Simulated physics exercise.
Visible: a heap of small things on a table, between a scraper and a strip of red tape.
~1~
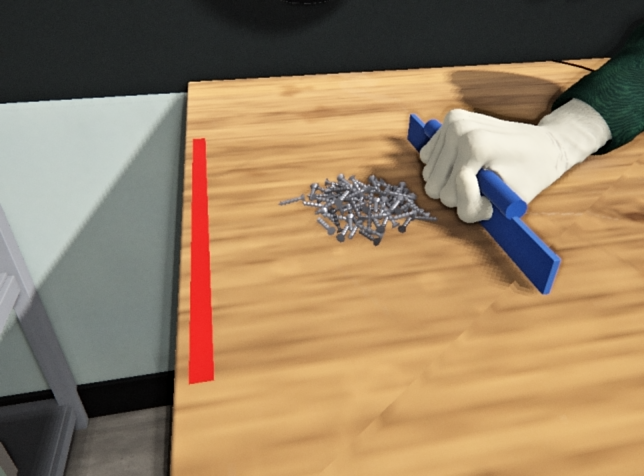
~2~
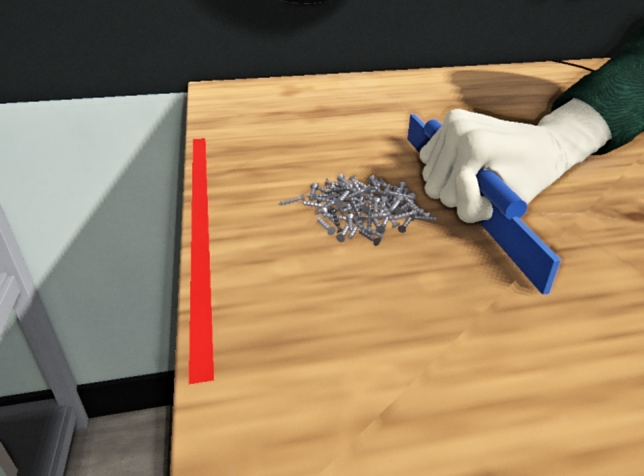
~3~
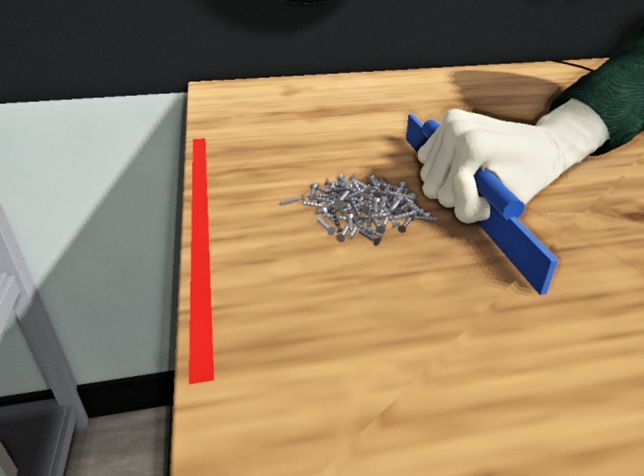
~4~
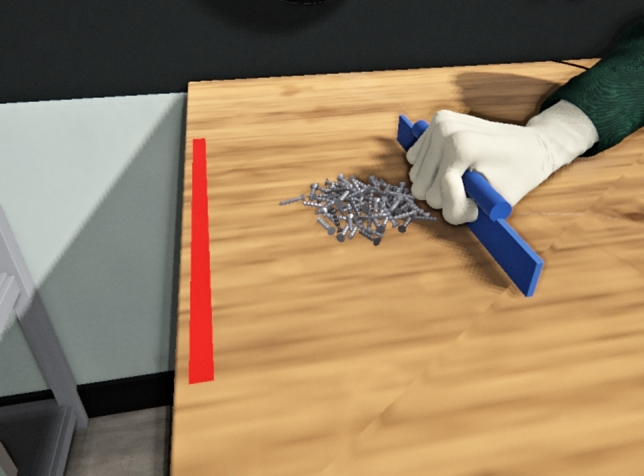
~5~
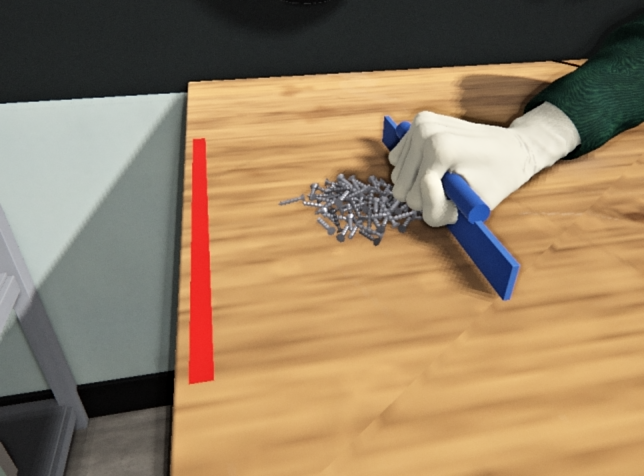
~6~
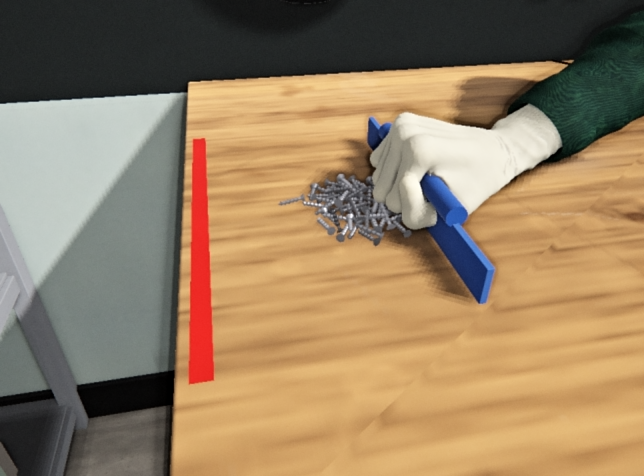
A gloved hand slides a blue scraper left against a heap of steel screws on the table.
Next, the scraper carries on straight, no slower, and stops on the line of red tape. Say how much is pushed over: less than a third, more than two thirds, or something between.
The part left behind sits below a third.
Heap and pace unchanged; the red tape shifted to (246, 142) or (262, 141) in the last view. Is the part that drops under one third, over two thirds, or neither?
First try: Under a third; second try: Below one third.
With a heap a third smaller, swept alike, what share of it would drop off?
I'd put it at around 100 per cent.
Just after the last frame, scraper still moving, near (301, 184); heap all on the table, its front near (229, 204).
A moment on, scraper stopped at the red tape; heap the larger part over the edge.
Further on, scraper stopped at the red tape; heap every one over the edge.
When it is over, scraper stopped at the red tape; heap every one over the edge.
